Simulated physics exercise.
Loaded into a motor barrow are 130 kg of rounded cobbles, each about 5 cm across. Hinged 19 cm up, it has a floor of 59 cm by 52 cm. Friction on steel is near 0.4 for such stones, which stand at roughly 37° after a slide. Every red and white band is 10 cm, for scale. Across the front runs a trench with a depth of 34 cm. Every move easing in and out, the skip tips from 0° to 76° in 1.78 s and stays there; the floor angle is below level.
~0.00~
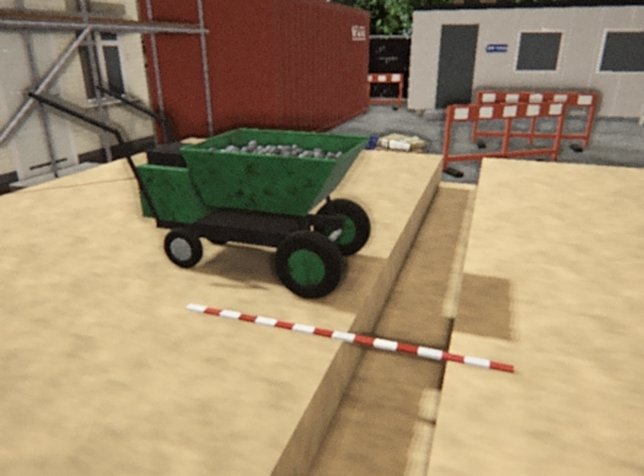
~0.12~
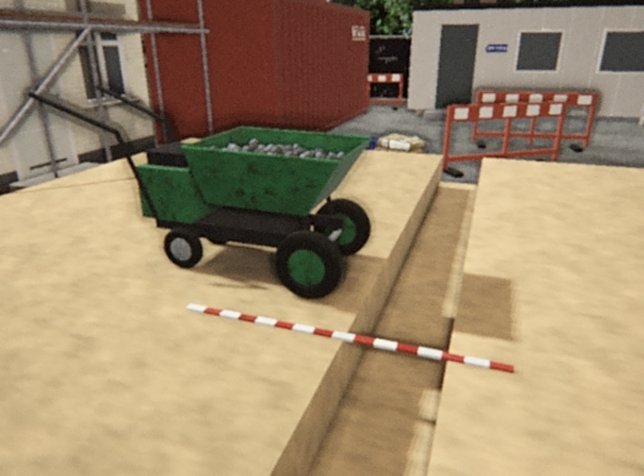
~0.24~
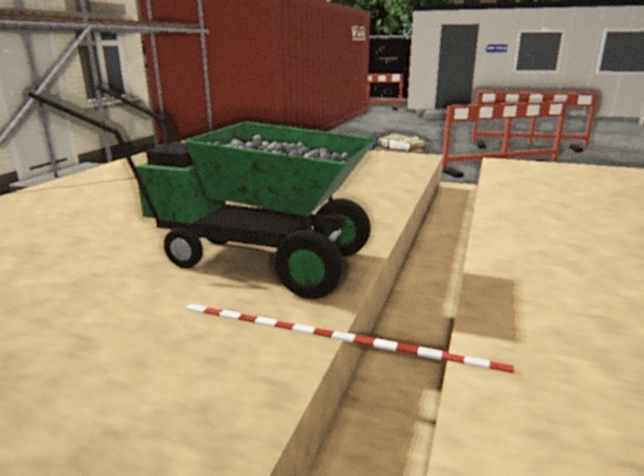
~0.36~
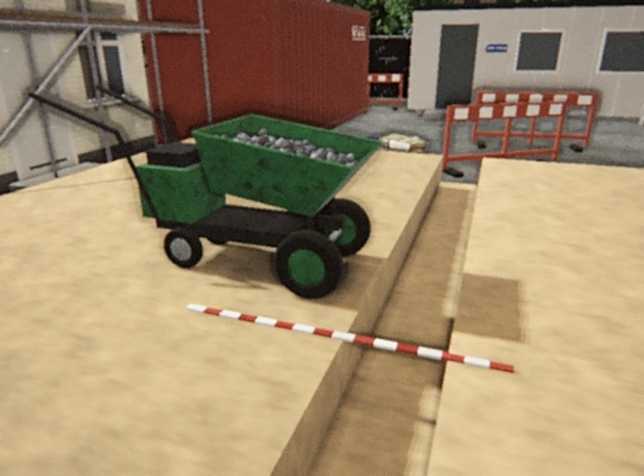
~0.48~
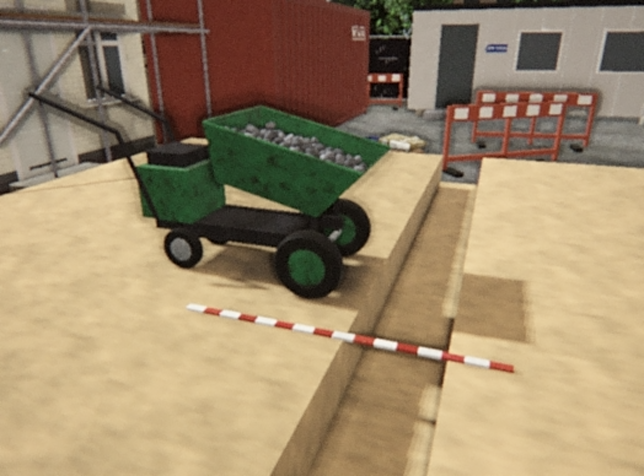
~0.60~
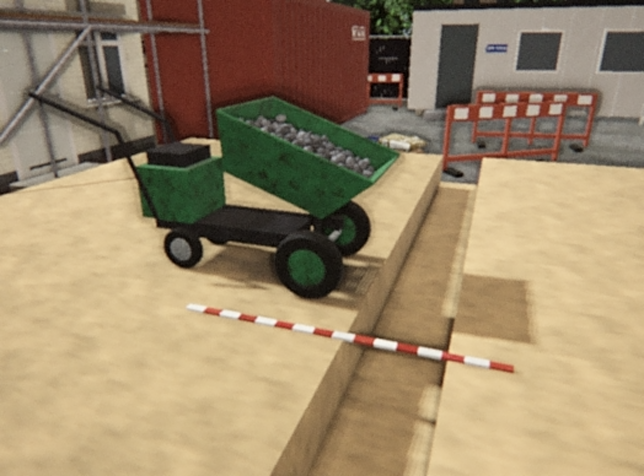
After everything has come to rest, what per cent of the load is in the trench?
I would say 61 percent.
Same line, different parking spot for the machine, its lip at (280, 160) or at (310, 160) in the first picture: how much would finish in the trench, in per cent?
Roughly 100 in a hundred from the first, 90 in a hundred from the second.
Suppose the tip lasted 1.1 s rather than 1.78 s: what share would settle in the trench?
In that case some 55 per cent.
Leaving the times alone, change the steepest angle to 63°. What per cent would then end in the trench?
Share in trench: Approx. 40%.
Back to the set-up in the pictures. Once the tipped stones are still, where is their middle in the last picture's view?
I'd point somewhere around (446, 327).
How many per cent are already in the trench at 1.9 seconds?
Around 25 per cent of it, at that instant.
After 1.3 s the floor is at 64°; 99 % in the skip, 1 % in the trench; the foremost stones are at (440, 249).
After 1.9 s the floor is at 76°; 46 % in the skip, 23 % in the trench, 31 % past the trench; the foremost stones are at (560, 301).
After 2.2 s the floor is at 76°; 21 % in the skip, 38 % in the trench, 41 % past the trench; the foremost stones are at (617, 295).
After 4.2 s the floor is at 76°; 0 % in the skip, 61 % in the trench, 39 % past the trench; the foremost stones are past the picture's edge.
